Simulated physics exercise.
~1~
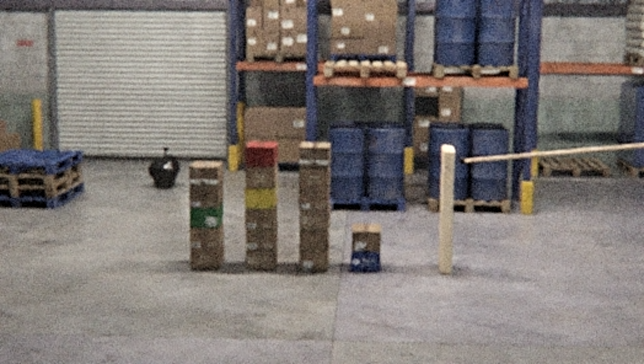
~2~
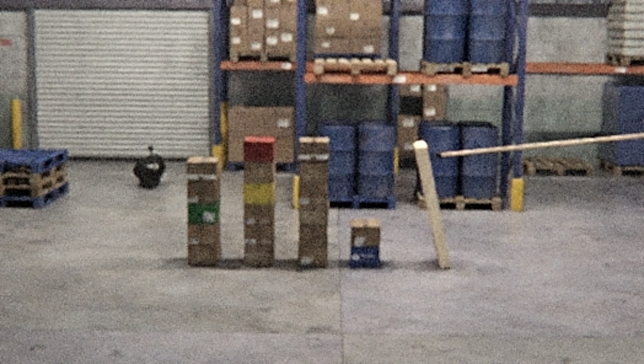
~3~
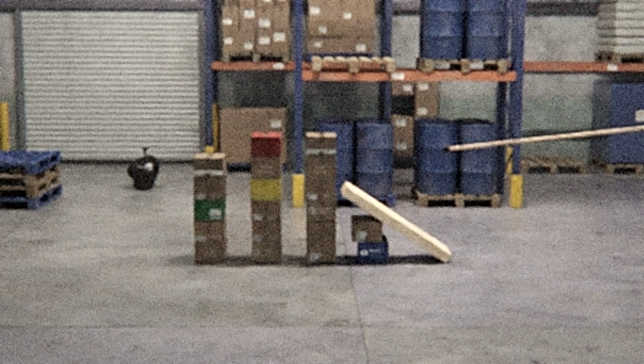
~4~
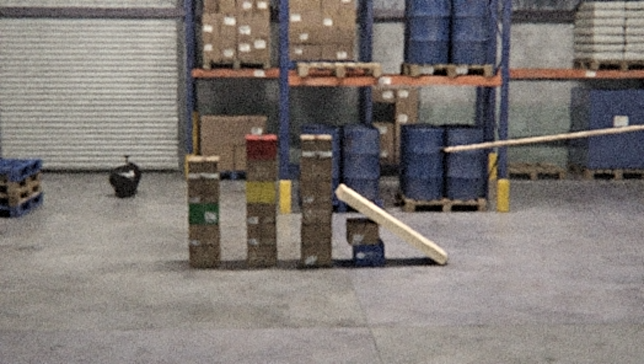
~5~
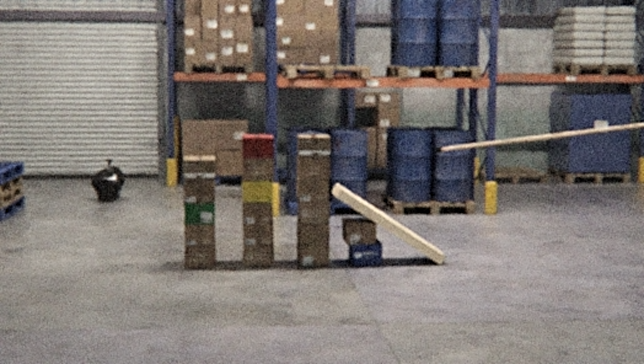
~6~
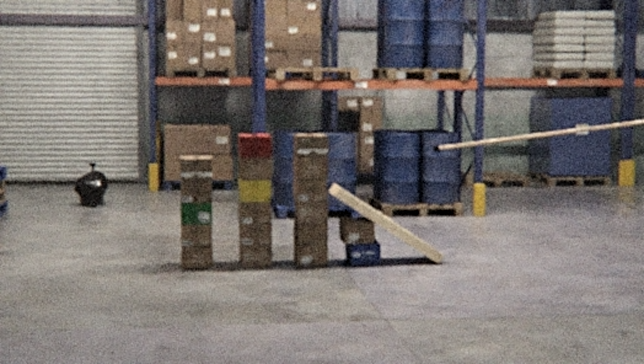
Tall blue and orange racking loaded with cartons and blue barrels stands at the back of a warehouse, seen from the front beside a pale roller door. On the concrete floor, three tall stacks of brown cartons, marked with green, red and yellow, stand in a row left of a short stack with a blue base and an upright pale board. A thin pole reaches in from the right, and the board tips left. It comes down across the short stack, disturbing its top carton, and leans there against the nearest tall stack. The view drifts slightly sideways as everything settles, with the red carton still up.
